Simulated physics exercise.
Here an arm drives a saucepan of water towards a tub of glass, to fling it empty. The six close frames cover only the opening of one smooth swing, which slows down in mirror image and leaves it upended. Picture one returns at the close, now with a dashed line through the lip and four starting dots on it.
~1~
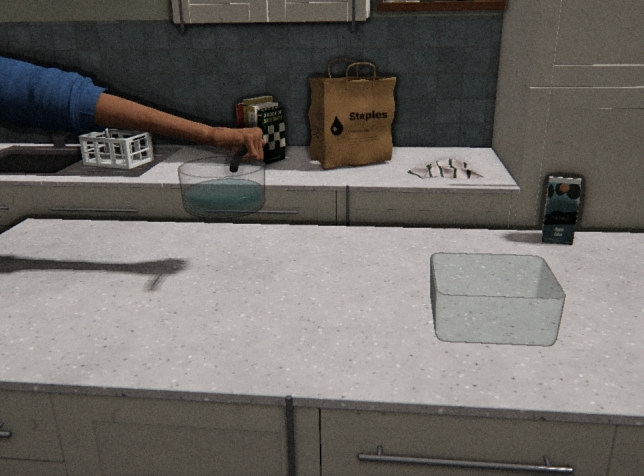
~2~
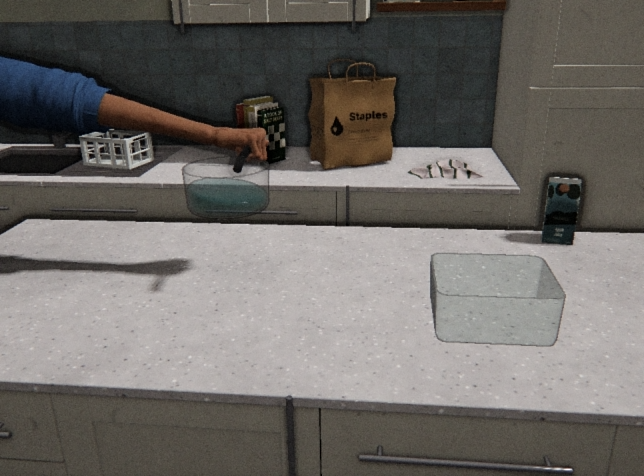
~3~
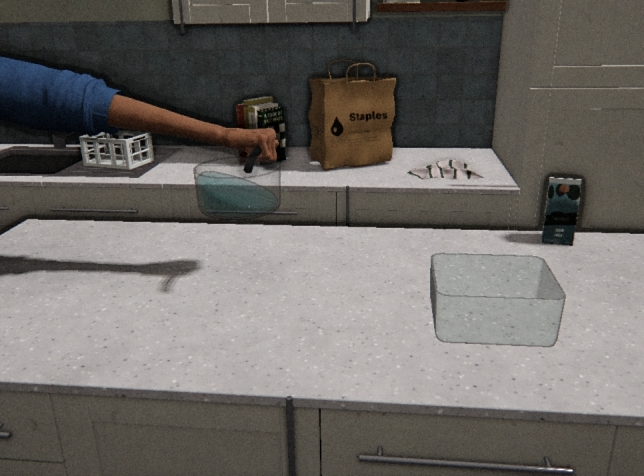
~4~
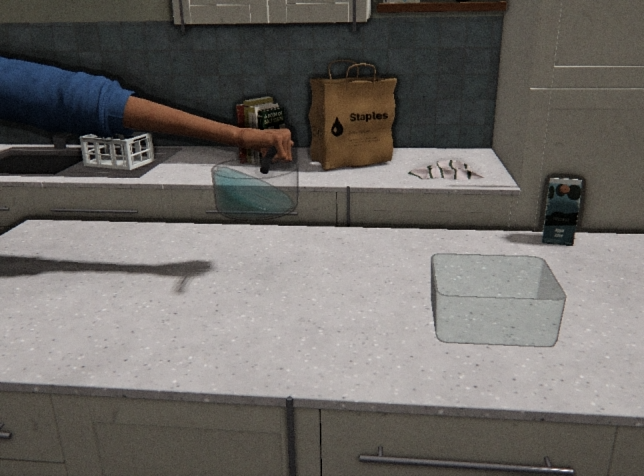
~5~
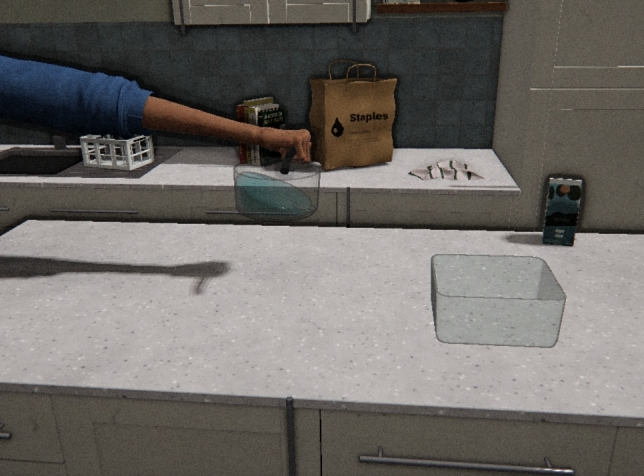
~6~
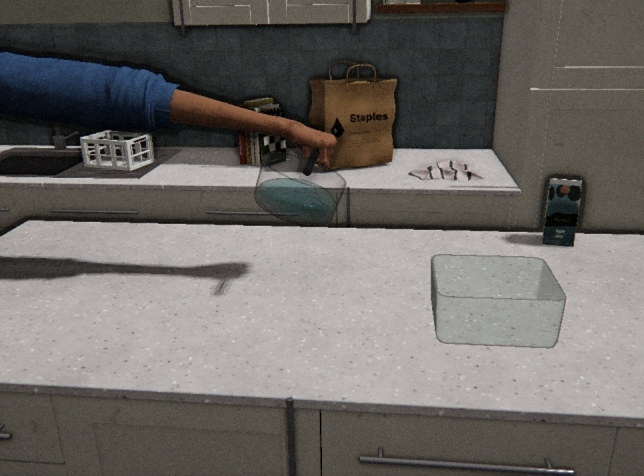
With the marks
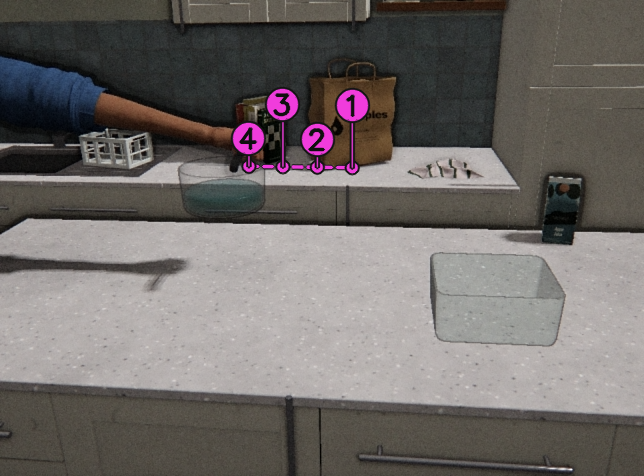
An arm carries a clear pan of bluish water rightward, then begins tilting it.
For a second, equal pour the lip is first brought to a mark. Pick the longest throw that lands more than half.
That is place 3.
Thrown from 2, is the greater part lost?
No, that is safe.
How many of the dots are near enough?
Three of them.
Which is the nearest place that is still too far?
That would be 4.
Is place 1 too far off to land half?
No, not at all.
On the marked copy, 1 at (352, 167); 2 at (317, 167); 3 at (282, 166); 4 at (248, 166).
Choosing 1, about 76 % lands in the tub, 7 % falls short and 17 % goes beside or beyond.
Choosing 2, about 80 % lands in the tub, 15 % falls short and 6 % goes beside or beyond.
Choosing 3, about 62 % lands in the tub, 25 % falls short and 13 % goes beside or beyond.
Choosing 4, about 26 % lands in the tub, 70 % falls short and 4 % goes beside or beyond.
